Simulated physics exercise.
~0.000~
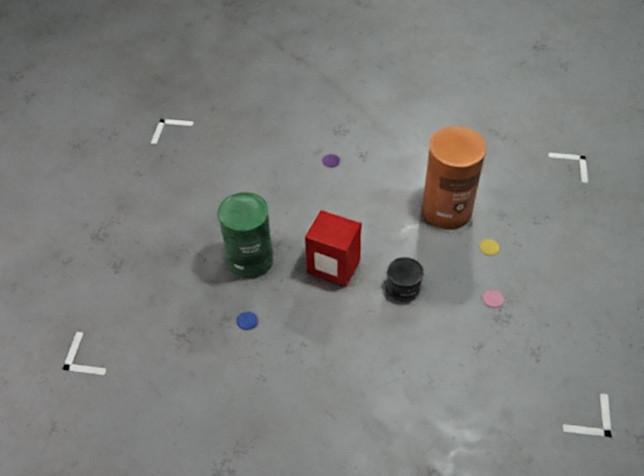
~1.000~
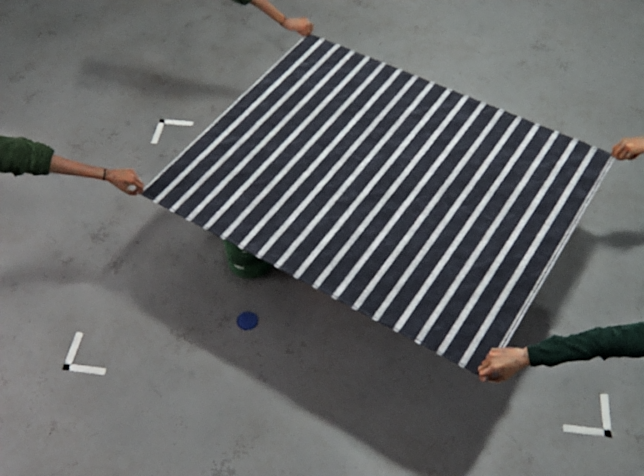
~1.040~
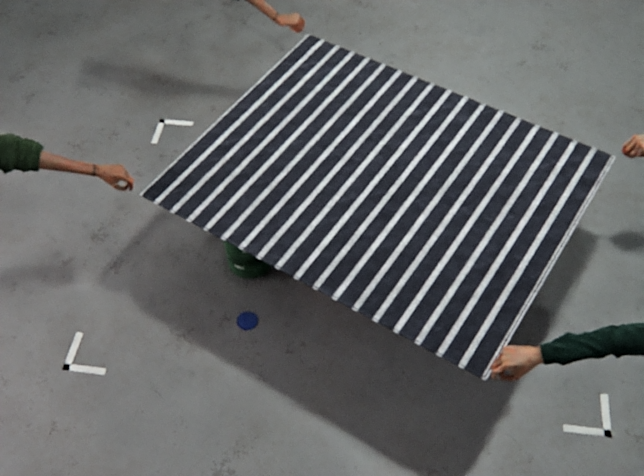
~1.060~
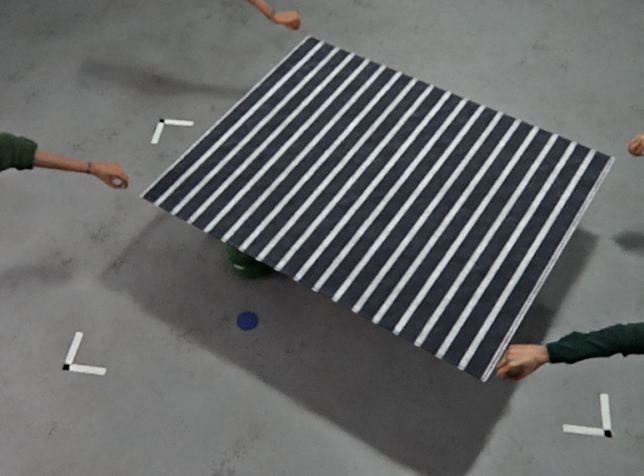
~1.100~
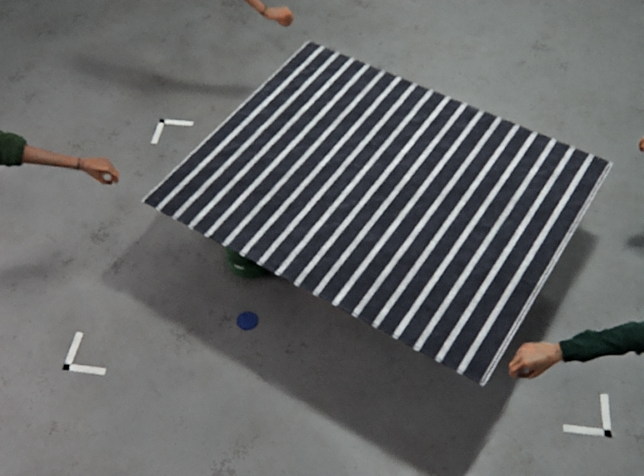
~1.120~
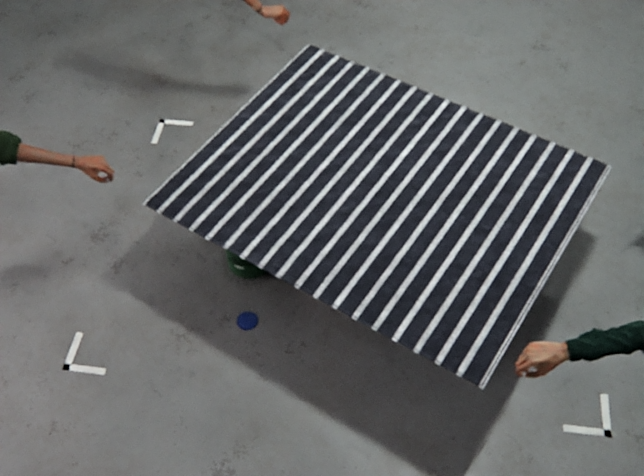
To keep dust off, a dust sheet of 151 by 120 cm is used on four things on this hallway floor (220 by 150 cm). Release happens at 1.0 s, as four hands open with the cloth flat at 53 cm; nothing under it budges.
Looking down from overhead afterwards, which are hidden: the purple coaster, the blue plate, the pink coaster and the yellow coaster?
In order: The purple coaster ends under the cloth; the blue plate still shows; the pink coaster vanishes under it; the yellow coaster gets covered.
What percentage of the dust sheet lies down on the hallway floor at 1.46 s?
Roughly 5 per cent.
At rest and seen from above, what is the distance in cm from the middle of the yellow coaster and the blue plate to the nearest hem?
Around 6 centimetres for the first one and around 10 centimetres for the second.
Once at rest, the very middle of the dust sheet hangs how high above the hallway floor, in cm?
Roughly 36 cm high.
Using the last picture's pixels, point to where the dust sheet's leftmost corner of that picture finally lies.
Around pixel (187, 244).
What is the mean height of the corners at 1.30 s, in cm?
On average the corners sit about 20 cm above the surface.
By 1.3 s, 0 % of it is down, spanning 174 by 169 cm, above yellow coaster, pink coaster, purple coaster.
By 1.5 s, 5 % of it is down, spanning 157 by 153 cm, above yellow coaster, pink coaster, purple coaster.
By 1.6 s, 10 % of it is down, spanning 150 by 148 cm, above yellow coaster, pink coaster, purple coaster.
By 1.8 s, 10 % of it is down, spanning 143 by 147 cm, above yellow coaster, pink coaster, purple coaster.
By 3.3 s, 10 % of it is down, spanning 142 by 147 cm, above yellow coaster, pink coaster, purple coaster.
